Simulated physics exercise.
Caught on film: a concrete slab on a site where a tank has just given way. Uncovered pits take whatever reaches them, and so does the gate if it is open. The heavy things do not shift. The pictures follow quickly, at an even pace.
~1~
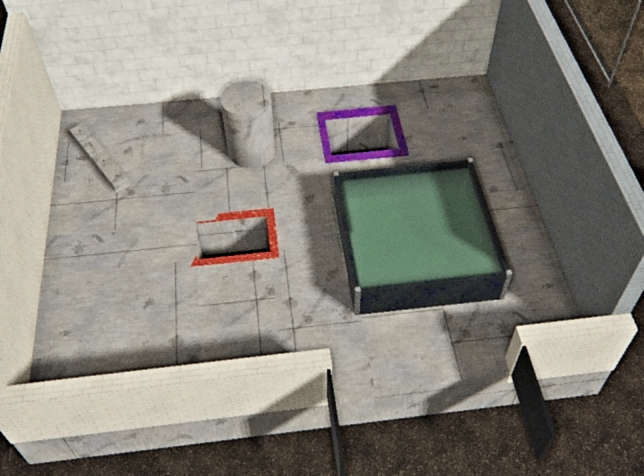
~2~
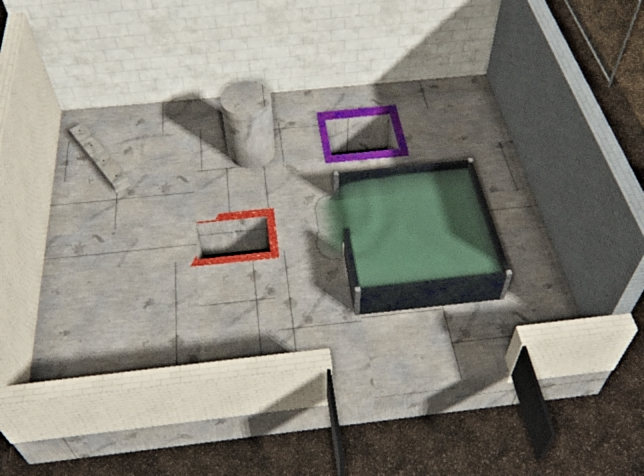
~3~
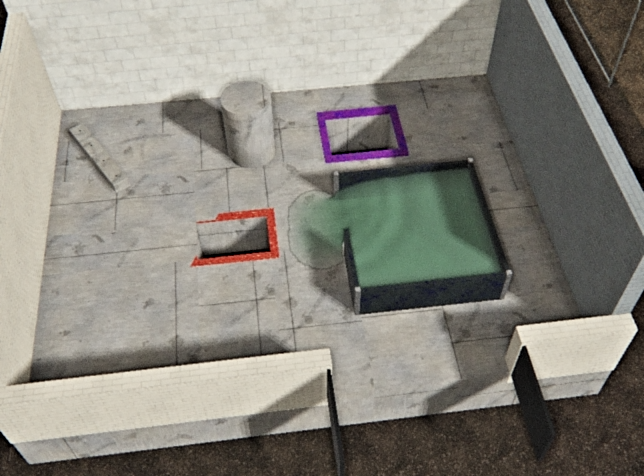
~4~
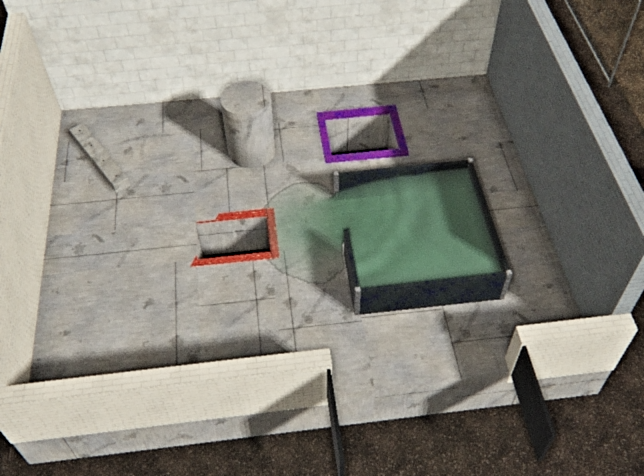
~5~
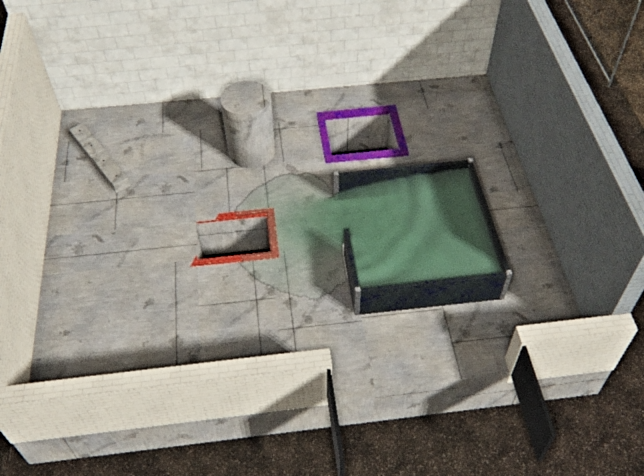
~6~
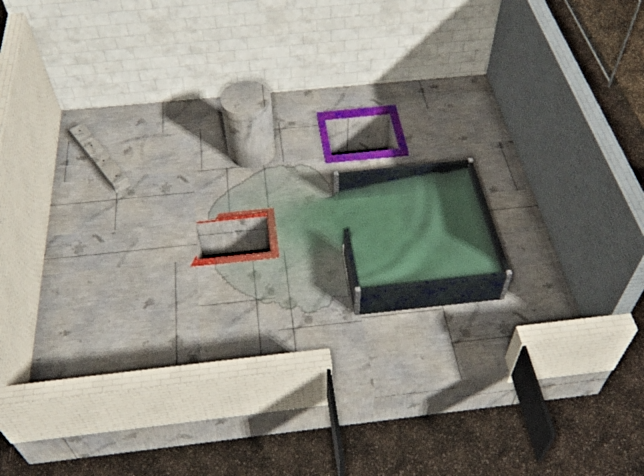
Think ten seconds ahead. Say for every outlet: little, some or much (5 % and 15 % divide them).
In the end: The gate takes less than 5 %; the purple pit takes less than 5 %; the red pit takes more than 15 %.
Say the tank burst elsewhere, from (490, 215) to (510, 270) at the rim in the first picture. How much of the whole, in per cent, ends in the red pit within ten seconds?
Parts in a hundred: Red 2.
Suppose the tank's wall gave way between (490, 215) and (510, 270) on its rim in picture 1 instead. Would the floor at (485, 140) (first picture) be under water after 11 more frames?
Verdict: Wet.
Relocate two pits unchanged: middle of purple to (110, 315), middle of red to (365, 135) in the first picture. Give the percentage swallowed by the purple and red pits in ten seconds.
Parts in a hundred: Purple 12, red 4.
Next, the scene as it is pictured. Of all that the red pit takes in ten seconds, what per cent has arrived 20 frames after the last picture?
Some 55 per cent.
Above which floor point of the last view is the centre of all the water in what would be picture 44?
Near (284, 231).
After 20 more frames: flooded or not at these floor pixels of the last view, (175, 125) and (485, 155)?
One after the other: Covered, no water.
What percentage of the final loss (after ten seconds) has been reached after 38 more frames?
Close to 75 %.
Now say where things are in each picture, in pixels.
In the first frame, the water tank at (417, 225) is whole and still.
In the second frame, the front is at (332, 255), out from the gap at (343, 219).
In the third frame, the front is at (298, 252), out from the gap at (343, 220).
In the fourth frame, water pours out at (343, 220) and has run to (273, 258).
In the fifth frame, water pours out at (343, 221) and has run to (244, 209).
In the sixth frame, water pours out at (343, 220) and has run to (220, 211).
A moment on, water covers 15 % of the floor; the gate 0 %, the purple pit 0 %, the red pit 7 %.
Next, water covers 30 % of the floor; the gate 0 %, the purple pit 0 %, the red pit 14 %.
Then, water covers 40 % of the floor; the gate 0 %, the purple pit 0 %, the red pit 21 %.
Later, water covers 55 % of the floor; the gate 0 %, the purple pit 0 %, the red pit 29 %.
In the end, water covers 75 % of the floor; the gate 0 %, the purple pit 0 %, the red pit 37 %.
